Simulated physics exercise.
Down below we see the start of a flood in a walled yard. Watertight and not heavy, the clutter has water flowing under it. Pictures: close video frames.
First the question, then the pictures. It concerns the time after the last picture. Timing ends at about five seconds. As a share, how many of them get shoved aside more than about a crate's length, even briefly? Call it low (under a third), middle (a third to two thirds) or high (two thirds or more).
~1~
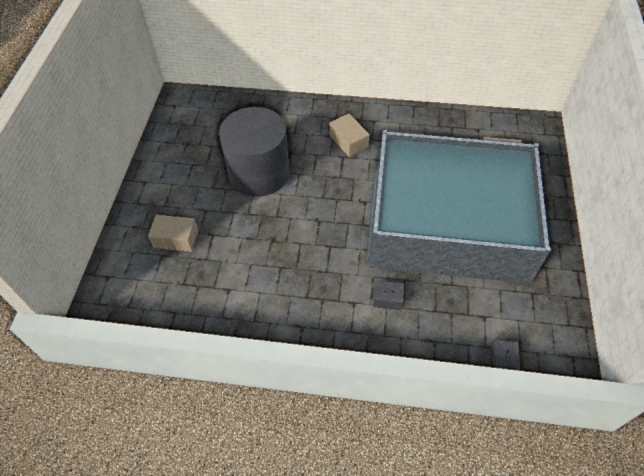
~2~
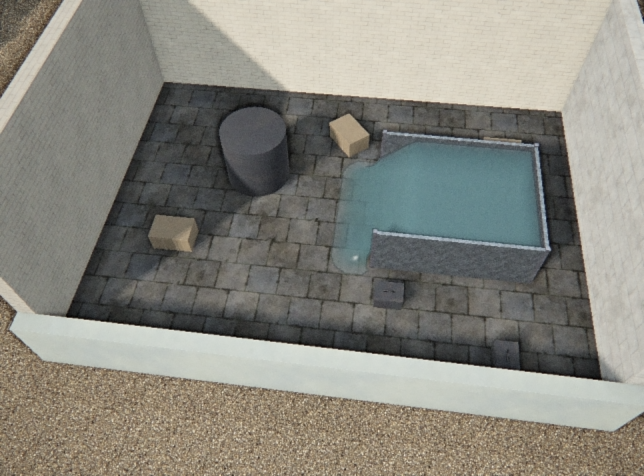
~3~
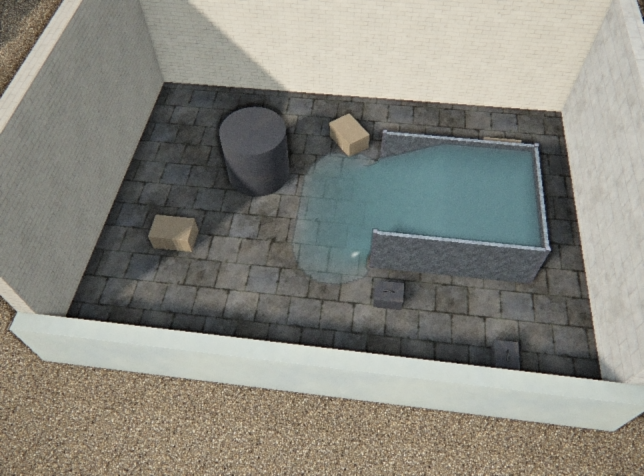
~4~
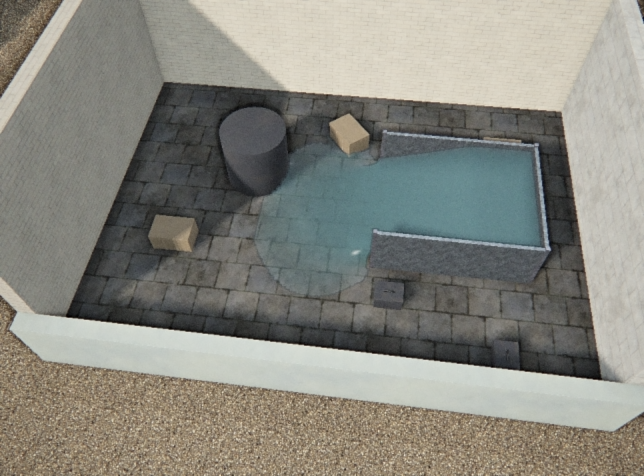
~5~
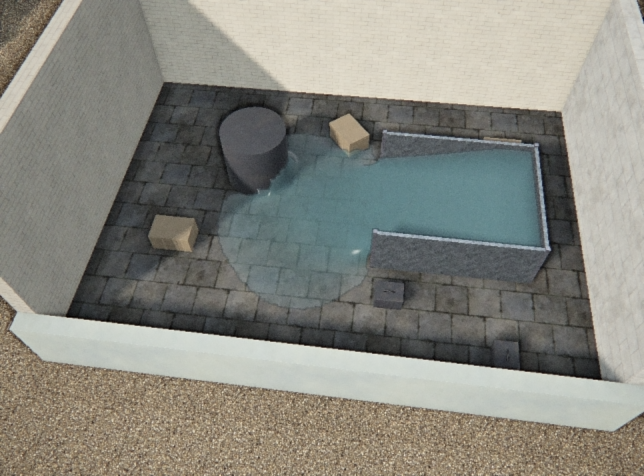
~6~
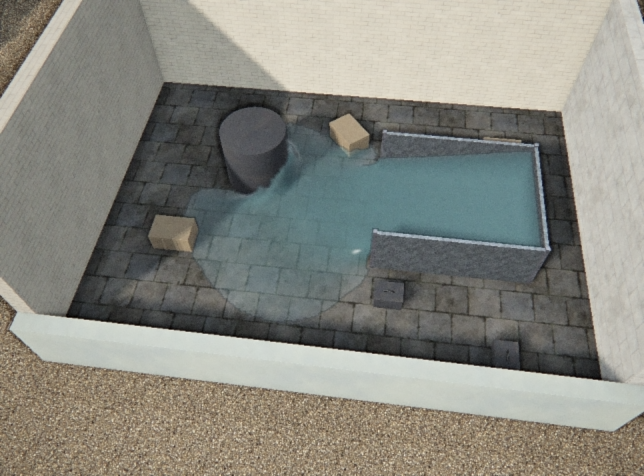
Low.
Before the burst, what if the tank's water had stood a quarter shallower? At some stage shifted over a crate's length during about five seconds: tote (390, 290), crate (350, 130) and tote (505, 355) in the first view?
First one stopped before it, second one stopped before it, third one stopped before it.
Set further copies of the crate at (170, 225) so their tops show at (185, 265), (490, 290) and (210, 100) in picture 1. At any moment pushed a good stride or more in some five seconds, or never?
Here's how it goes: Sent far off, never gets far, and lastly sent far off.
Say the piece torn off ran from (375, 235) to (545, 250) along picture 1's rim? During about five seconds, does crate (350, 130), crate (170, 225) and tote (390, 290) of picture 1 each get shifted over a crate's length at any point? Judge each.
Lab note - in sequence: Did not travel far; travelled far enough; travelled far enough.
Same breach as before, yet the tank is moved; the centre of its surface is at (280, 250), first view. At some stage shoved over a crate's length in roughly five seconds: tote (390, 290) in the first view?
Fell short.
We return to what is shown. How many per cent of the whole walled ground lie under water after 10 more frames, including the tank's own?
Close to 65 per cent, tank included.
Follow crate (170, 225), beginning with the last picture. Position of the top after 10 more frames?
It should be around (96, 264).
A moment on, 0 of 5 are well off their spots; 0 afloat.
Next, 1 of 5 are well off their spots; 1 afloat.
Later, 1 of 5 are well off their spots; 1 afloat.
In the end, 1 of 5 are well off their spots, and 1 have been at some point; 1 afloat.
